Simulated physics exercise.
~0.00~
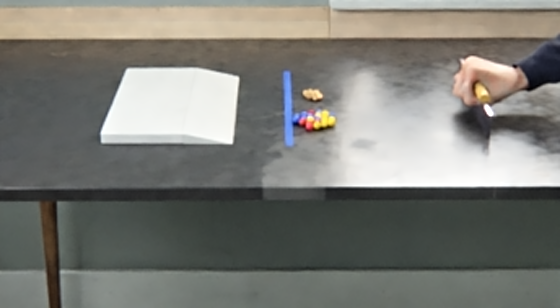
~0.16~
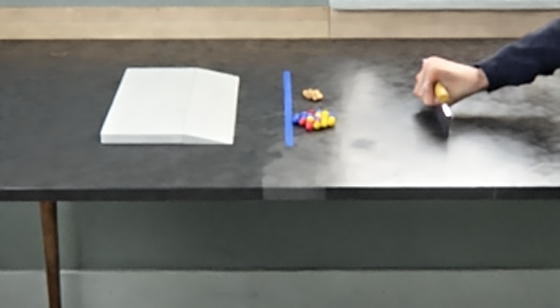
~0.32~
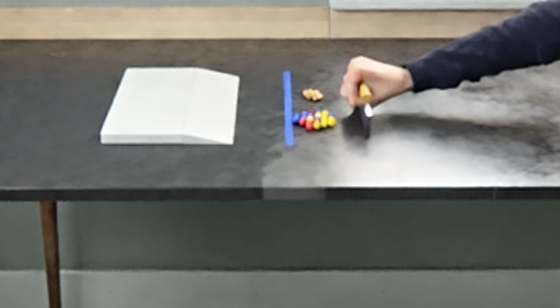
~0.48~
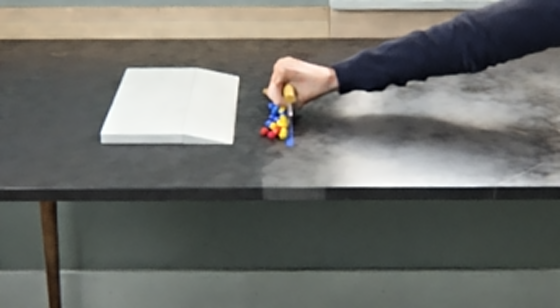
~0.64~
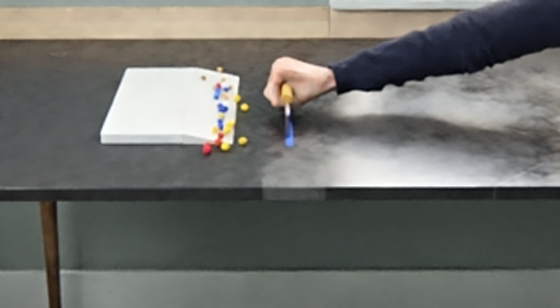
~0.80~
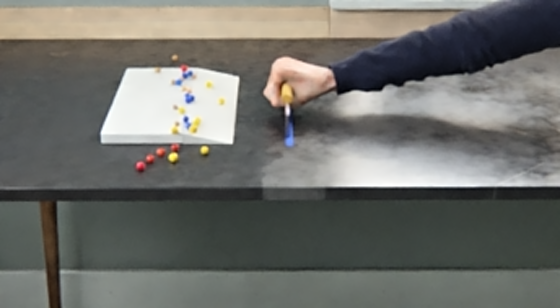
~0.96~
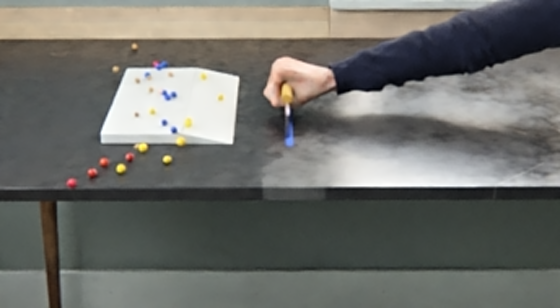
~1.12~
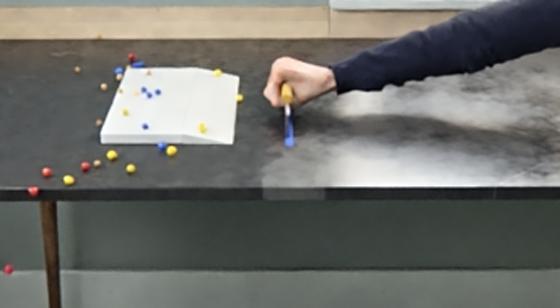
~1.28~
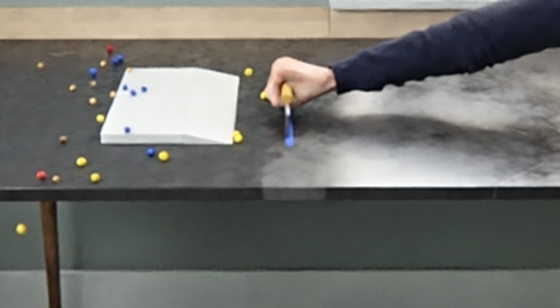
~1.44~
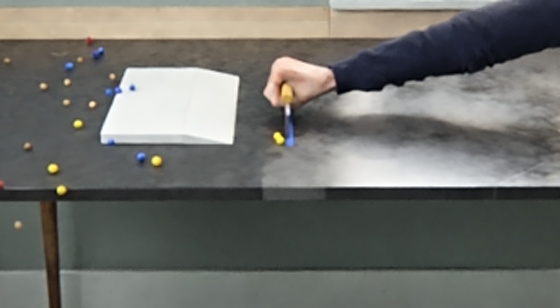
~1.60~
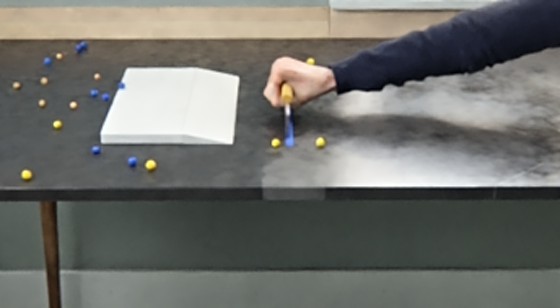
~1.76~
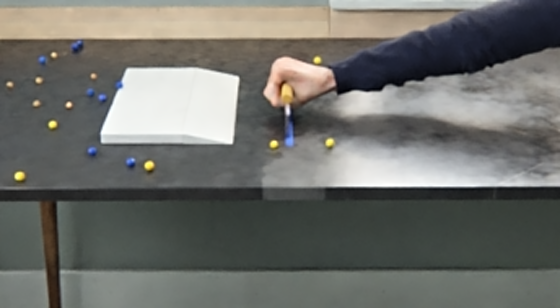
Hand sweeping a scraper left to blue tape, flinging coloured beads over a white wedge, some rolling back, others scattering left.
